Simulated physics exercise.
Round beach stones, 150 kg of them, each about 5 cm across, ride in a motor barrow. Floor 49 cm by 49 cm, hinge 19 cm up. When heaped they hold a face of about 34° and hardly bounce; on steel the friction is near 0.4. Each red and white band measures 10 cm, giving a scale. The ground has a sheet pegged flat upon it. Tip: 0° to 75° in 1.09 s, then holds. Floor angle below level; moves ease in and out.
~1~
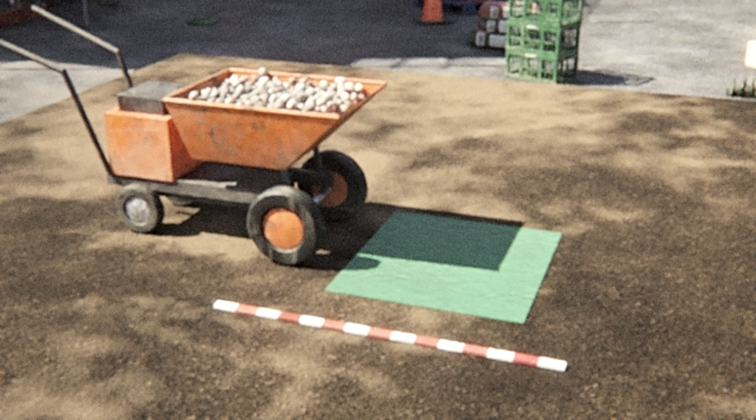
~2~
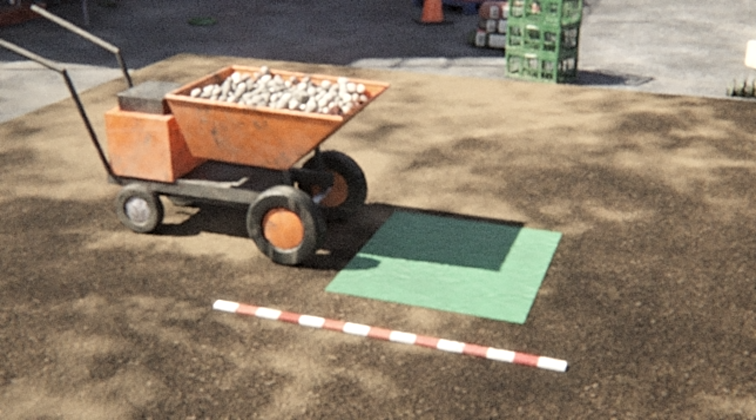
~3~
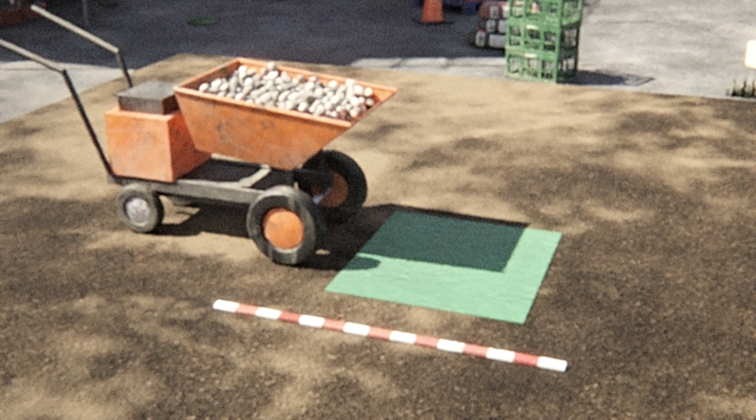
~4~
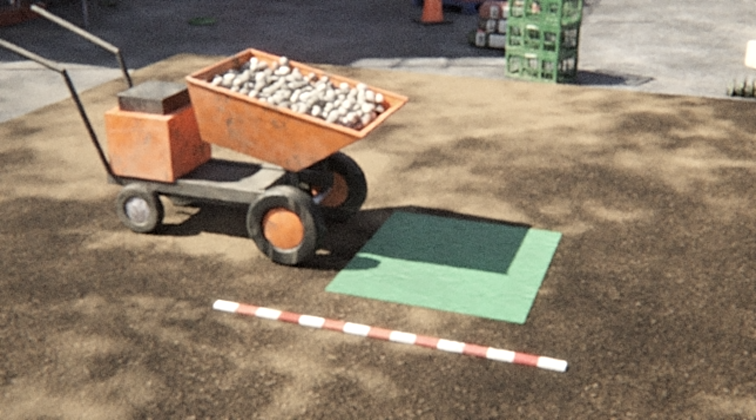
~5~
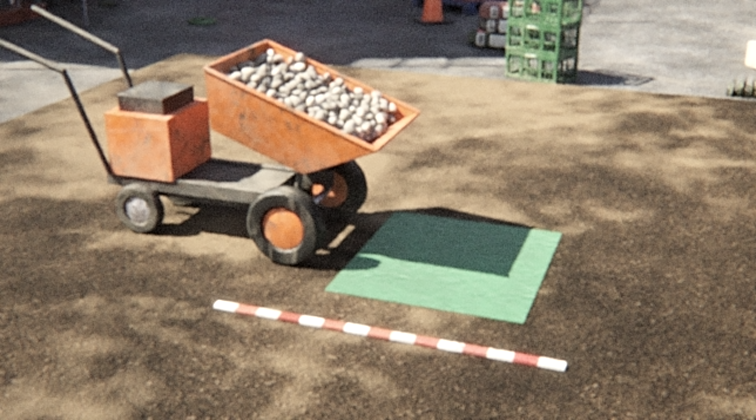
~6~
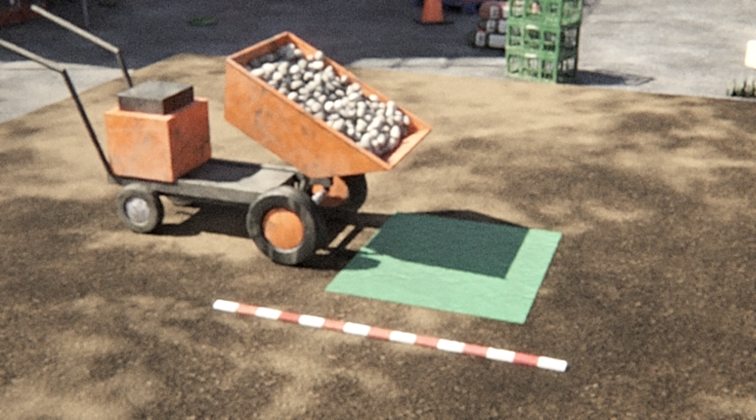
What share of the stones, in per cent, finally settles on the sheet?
50 %.
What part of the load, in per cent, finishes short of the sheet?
Something like 0 out of every hundred parts of the load ends up there.
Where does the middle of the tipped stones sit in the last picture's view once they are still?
Somewhere around (508, 264) in the last picture.
A little later the floor is at 63°; 97 % in the skip, 3 % on the sheet; the foremost stones are at (445, 243).
Then the floor is at 75°; 46 % in the skip, 47 % on the sheet, 7 % off the sheet elsewhere; the foremost stones are at (575, 278).
Later still the floor is at 75°; 21 % in the skip, 49 % on the sheet, 30 % off the sheet elsewhere; the foremost stones are at (688, 294).
In the end the floor is at 75°; 19 % in the skip, 49 % on the sheet, 33 % off the sheet elsewhere; the foremost stones are past the picture's edge.
